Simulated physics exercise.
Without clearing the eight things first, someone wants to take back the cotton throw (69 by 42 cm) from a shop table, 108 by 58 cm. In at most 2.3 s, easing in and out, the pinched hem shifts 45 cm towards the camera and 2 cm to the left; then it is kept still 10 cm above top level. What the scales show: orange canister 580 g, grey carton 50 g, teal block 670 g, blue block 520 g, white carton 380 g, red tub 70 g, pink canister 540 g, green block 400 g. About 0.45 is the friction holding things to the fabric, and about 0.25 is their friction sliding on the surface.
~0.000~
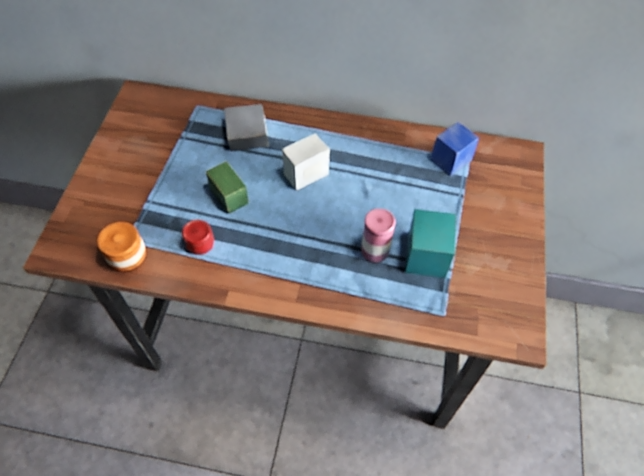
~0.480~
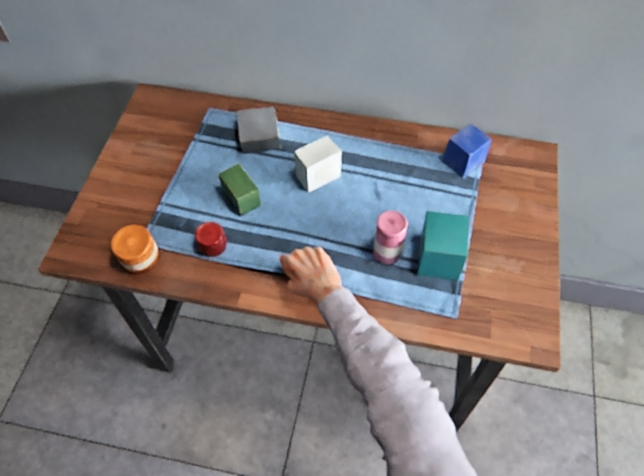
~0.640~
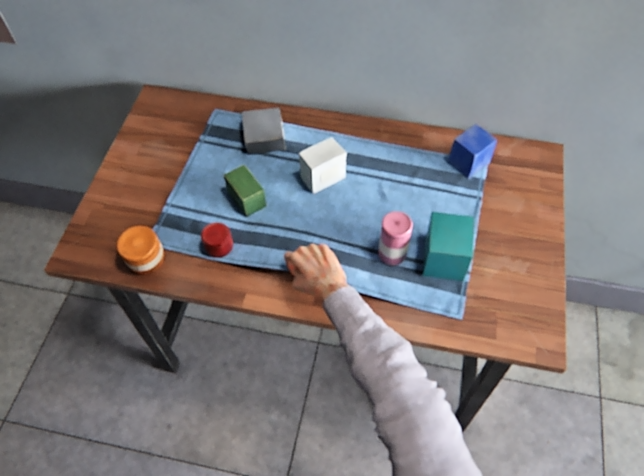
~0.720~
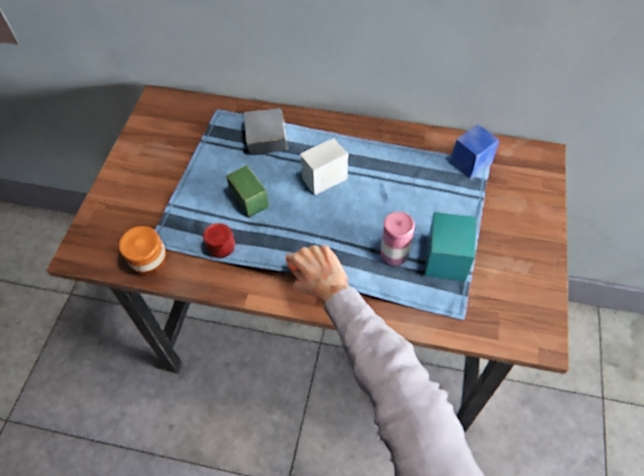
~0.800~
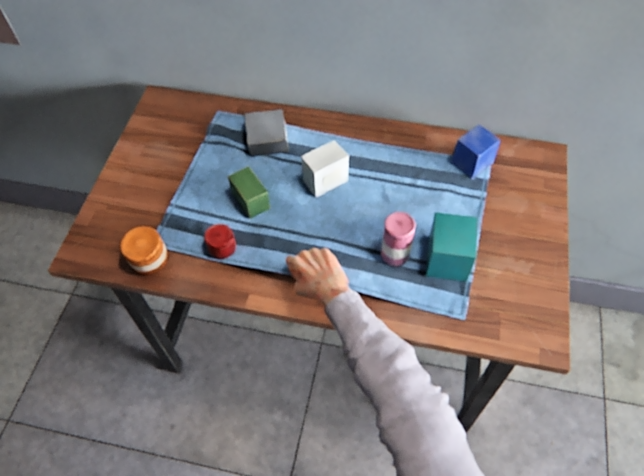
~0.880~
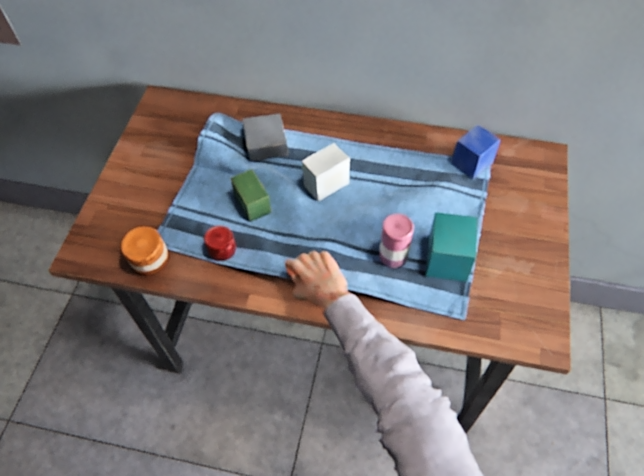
A hand reaches in, pinches the blue cloth's near edge and shifts it very slightly.
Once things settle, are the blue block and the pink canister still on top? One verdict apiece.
Blue block, still on top; pink canister, no longer on top.
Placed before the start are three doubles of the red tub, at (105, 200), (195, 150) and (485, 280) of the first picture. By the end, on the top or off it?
In order: Holds on; comes off; holds on.
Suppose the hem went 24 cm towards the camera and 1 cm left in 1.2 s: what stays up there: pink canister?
Outcome: Pink canister leaves the top.
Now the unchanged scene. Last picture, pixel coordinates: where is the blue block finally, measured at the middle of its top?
End position in the last picture: Approx. (357, 264).
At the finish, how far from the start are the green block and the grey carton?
Near enough: Green block off the top, grey carton off the top.
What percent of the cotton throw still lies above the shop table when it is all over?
I'd say close to 10 per cent of it.
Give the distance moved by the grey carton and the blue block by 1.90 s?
The grey carton is about 25 cm off and the blue block about 25 cm.
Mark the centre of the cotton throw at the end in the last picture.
Roughly at (260, 403) in the last picture.
At 1.4 s, 95 % of the cotton throw is still over the top; pink canister 12 cm off its start, blue block 12 cm off its start, white carton 13 cm off its start.
At 1.9 s, 65 % of the cotton throw is still over the top; pink canister on its side, 31 cm off its start, blue block 26 cm off its start, white carton 29 cm off its start.
At 2.4 s, 10 % of the cotton throw is still over the top; pink canister over the edge, blue block 41 cm off its start at (361, 256), grey carton over the edge.
At 2.9 s, 10 % of the cotton throw is still over the top; pink canister over the edge, blue block 43 cm off its start, grey carton over the edge.
At 4.5 s, 10 % of the cotton throw is still over the top; pink canister over the edge, blue block 43 cm off its start at (357, 264), grey carton over the edge, white carton over the edge.
